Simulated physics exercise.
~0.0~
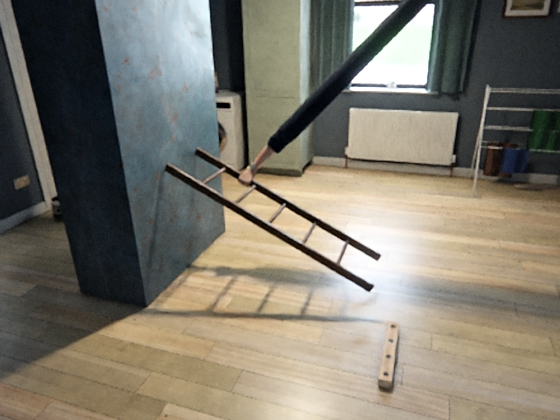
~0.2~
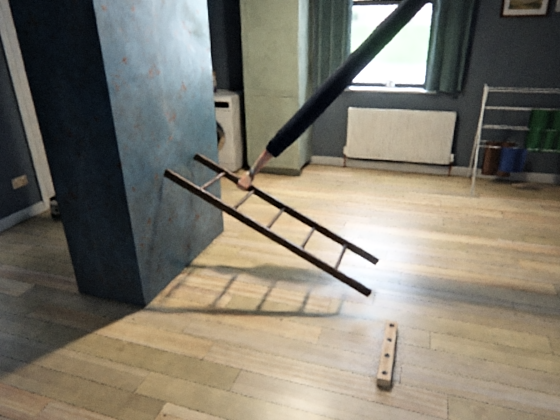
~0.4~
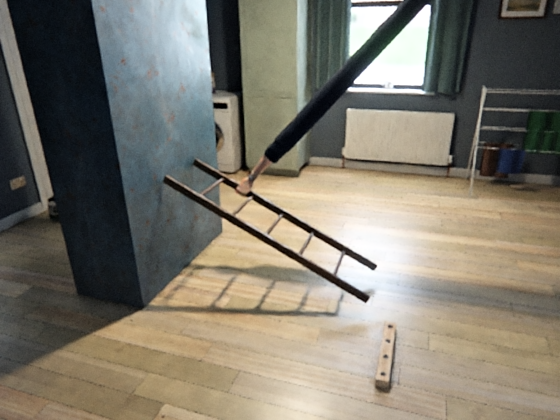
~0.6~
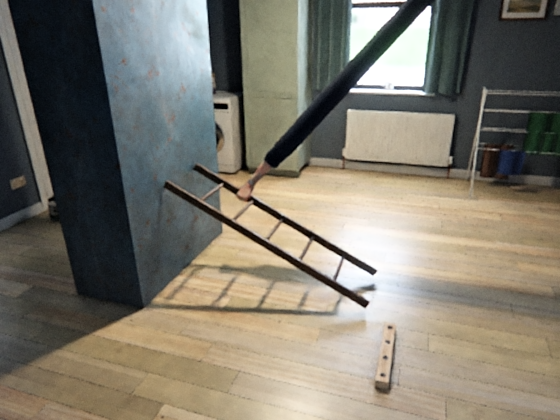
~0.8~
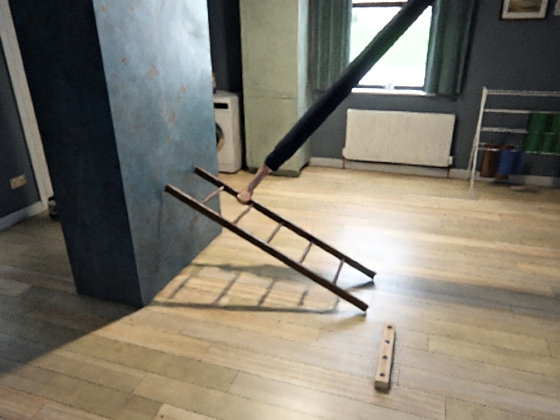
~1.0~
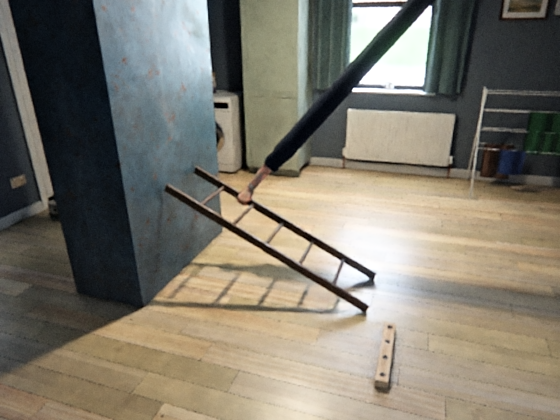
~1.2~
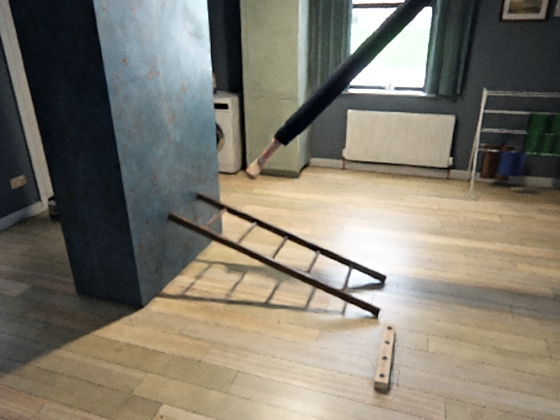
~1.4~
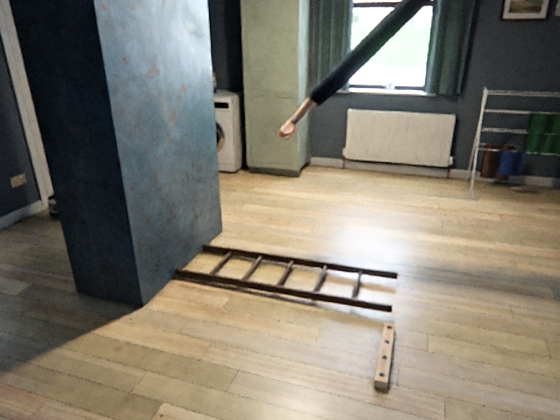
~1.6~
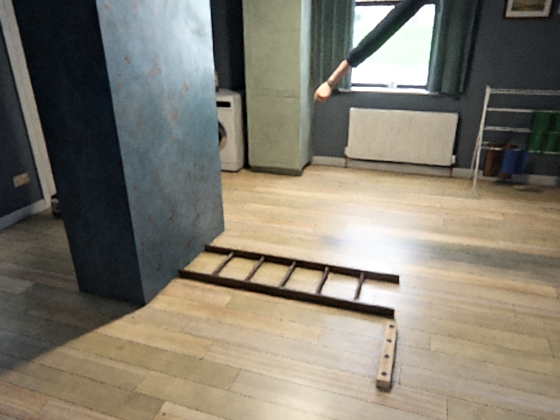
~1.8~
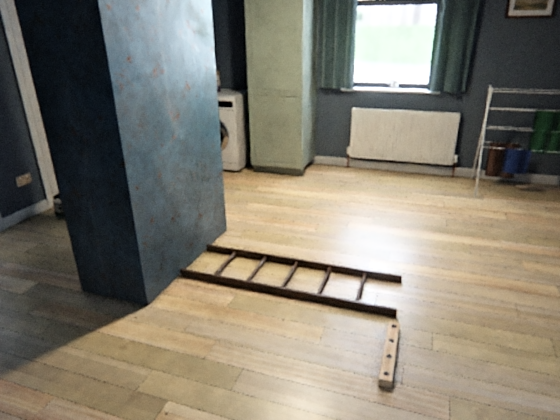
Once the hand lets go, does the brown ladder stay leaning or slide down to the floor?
The brown ladder slides down and ends up lying flat on the wooden floor.
